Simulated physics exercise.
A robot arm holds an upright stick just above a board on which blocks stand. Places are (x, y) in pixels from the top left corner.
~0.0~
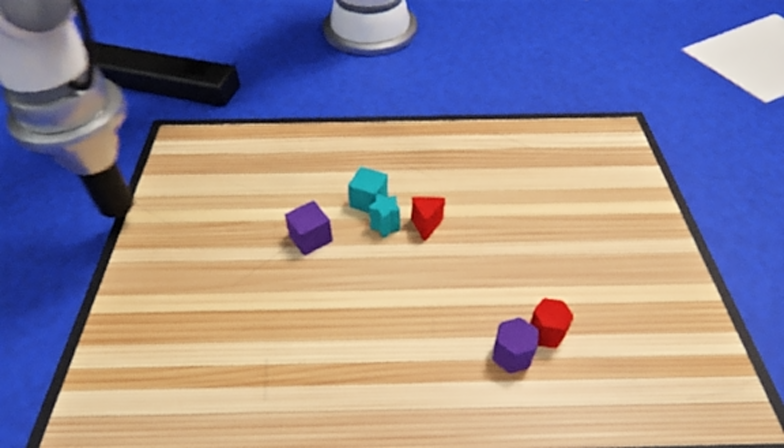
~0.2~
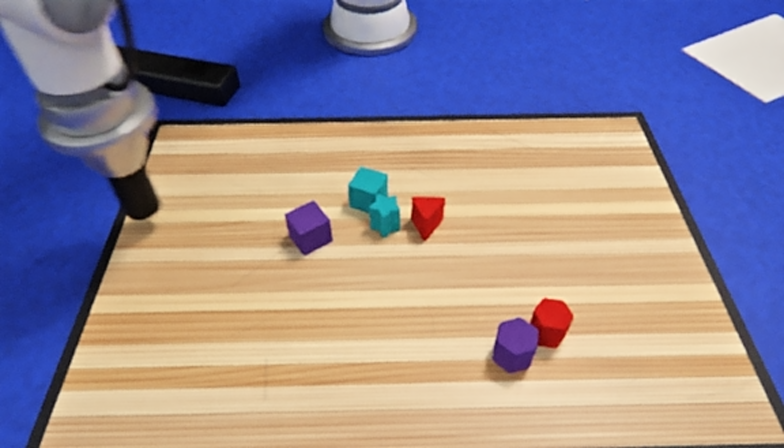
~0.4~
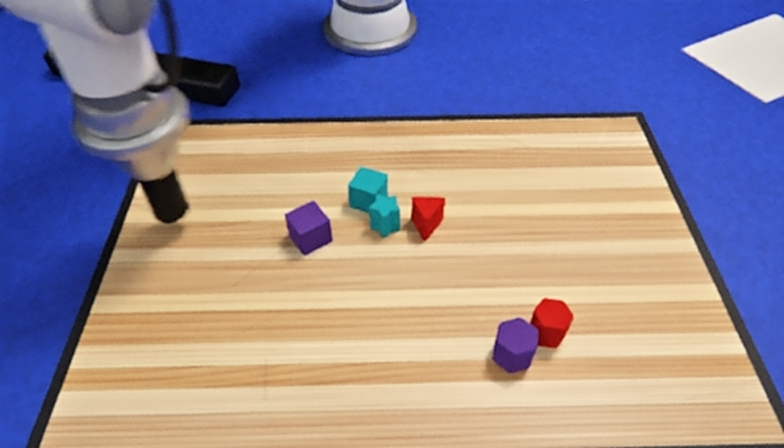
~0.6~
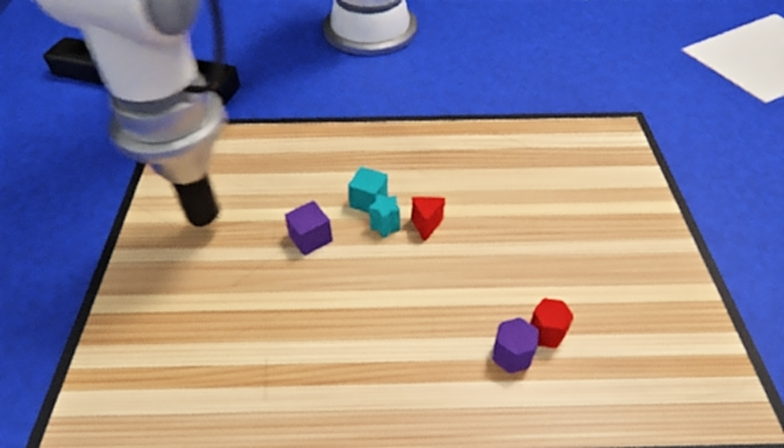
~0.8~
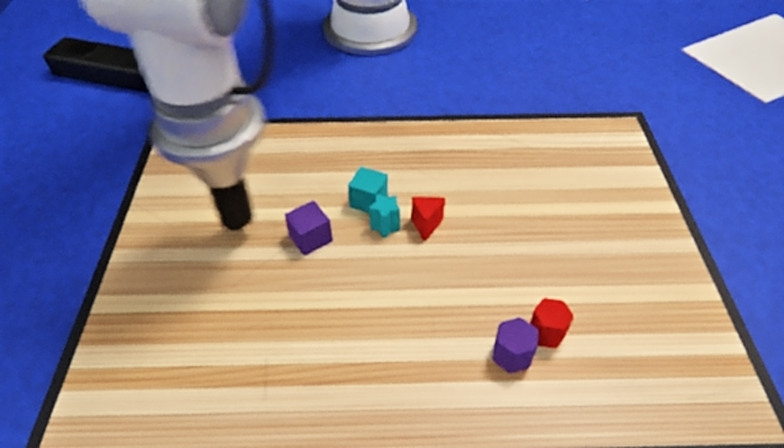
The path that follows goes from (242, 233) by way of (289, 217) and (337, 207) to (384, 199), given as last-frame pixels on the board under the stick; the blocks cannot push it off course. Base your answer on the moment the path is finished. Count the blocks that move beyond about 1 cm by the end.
I predict one.
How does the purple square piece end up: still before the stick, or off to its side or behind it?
At that point it is off to one side or behind.
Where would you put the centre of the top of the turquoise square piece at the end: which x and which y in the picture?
I'd say the turquoise square piece ends with its top centre at (414, 169).
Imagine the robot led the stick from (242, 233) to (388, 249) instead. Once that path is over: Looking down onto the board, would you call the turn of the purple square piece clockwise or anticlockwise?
Looking down, my answer is that the purple square piece rotates clockwise.
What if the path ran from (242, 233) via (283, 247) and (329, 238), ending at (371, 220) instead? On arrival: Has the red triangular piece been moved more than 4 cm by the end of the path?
No.
The first path, step by step. One third of the way, stick at (287, 201); nothing pushed yet.
Two thirds of the way, stick at (335, 191); turquoise square piece at (372, 179).
At the end, stick at (384, 184); purple square piece unmoved; turquoise square piece at (414, 169), turned 40° anticlockwise.
